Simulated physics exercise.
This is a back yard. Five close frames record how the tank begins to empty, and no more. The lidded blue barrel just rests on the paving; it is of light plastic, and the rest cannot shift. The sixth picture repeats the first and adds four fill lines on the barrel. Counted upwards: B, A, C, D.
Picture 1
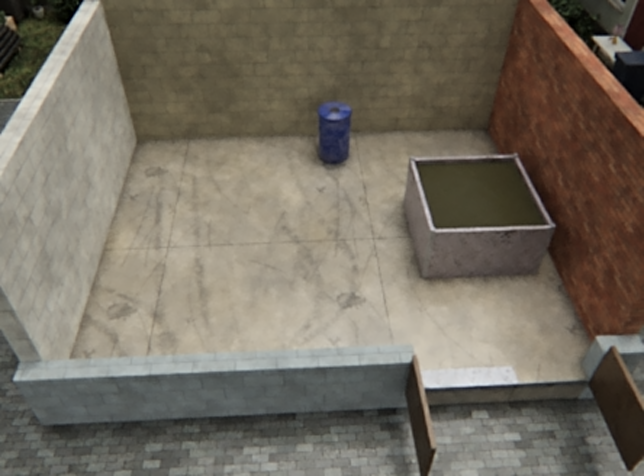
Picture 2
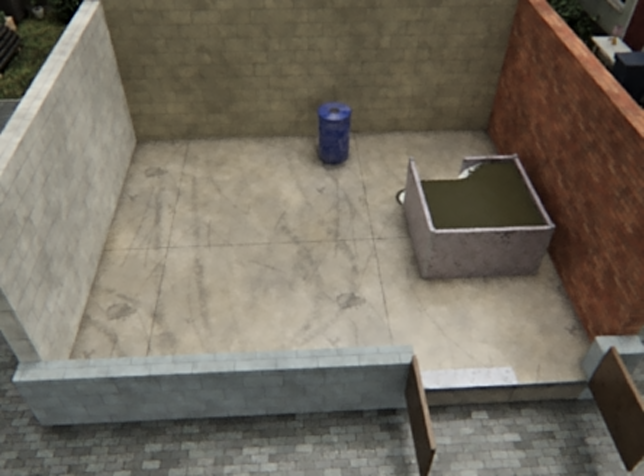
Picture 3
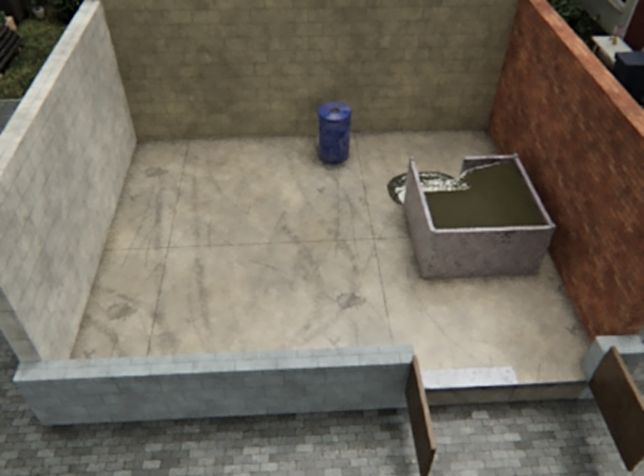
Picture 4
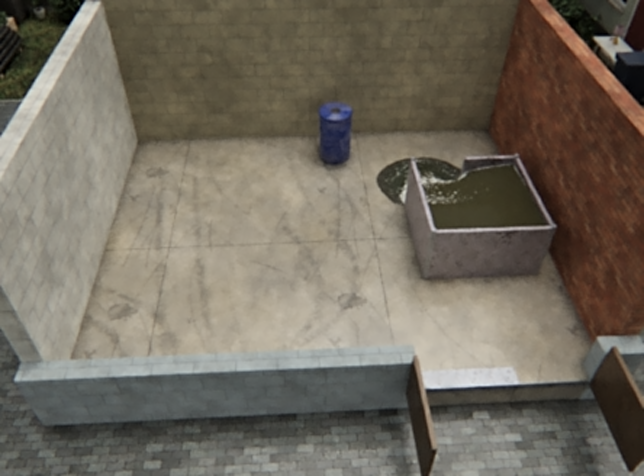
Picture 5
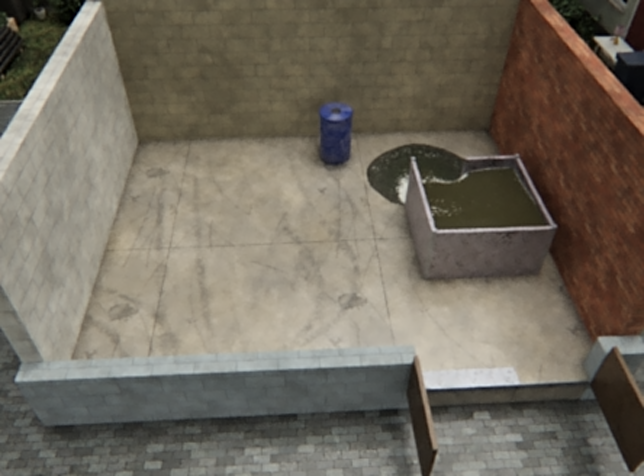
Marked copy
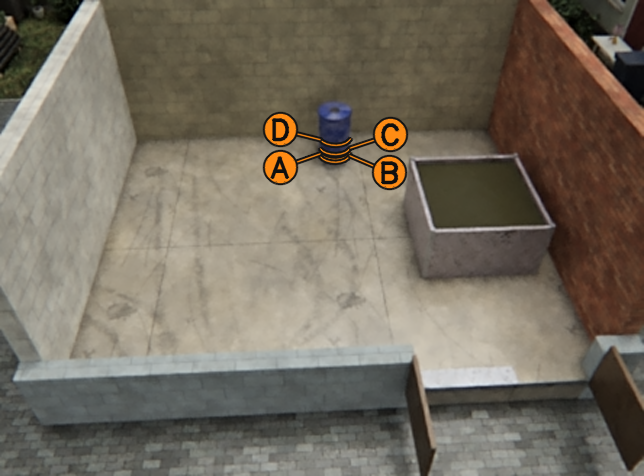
Murky water poured out through a gap at the back left corner of a full square tank in a walled yard, and a dark puddle spread across the floor behind it, toward the blue barrel.
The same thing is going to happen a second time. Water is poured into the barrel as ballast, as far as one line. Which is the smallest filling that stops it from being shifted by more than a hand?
D is the one.
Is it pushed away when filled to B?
Yes.
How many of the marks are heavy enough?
One of the four.
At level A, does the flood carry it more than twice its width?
Yes.
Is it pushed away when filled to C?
Yes, that goes wrong.
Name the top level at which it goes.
Level C.
On the marked copy, A at (335, 159); B at (335, 162); C at (336, 154); D at (336, 145); from the bottom up B, A, C, D.
With A, it is pushed about 5 times its own width away.
With B, it is pushed about 7 times its own width away.
With C, it is pushed about its own width away.
With D, it does not move.
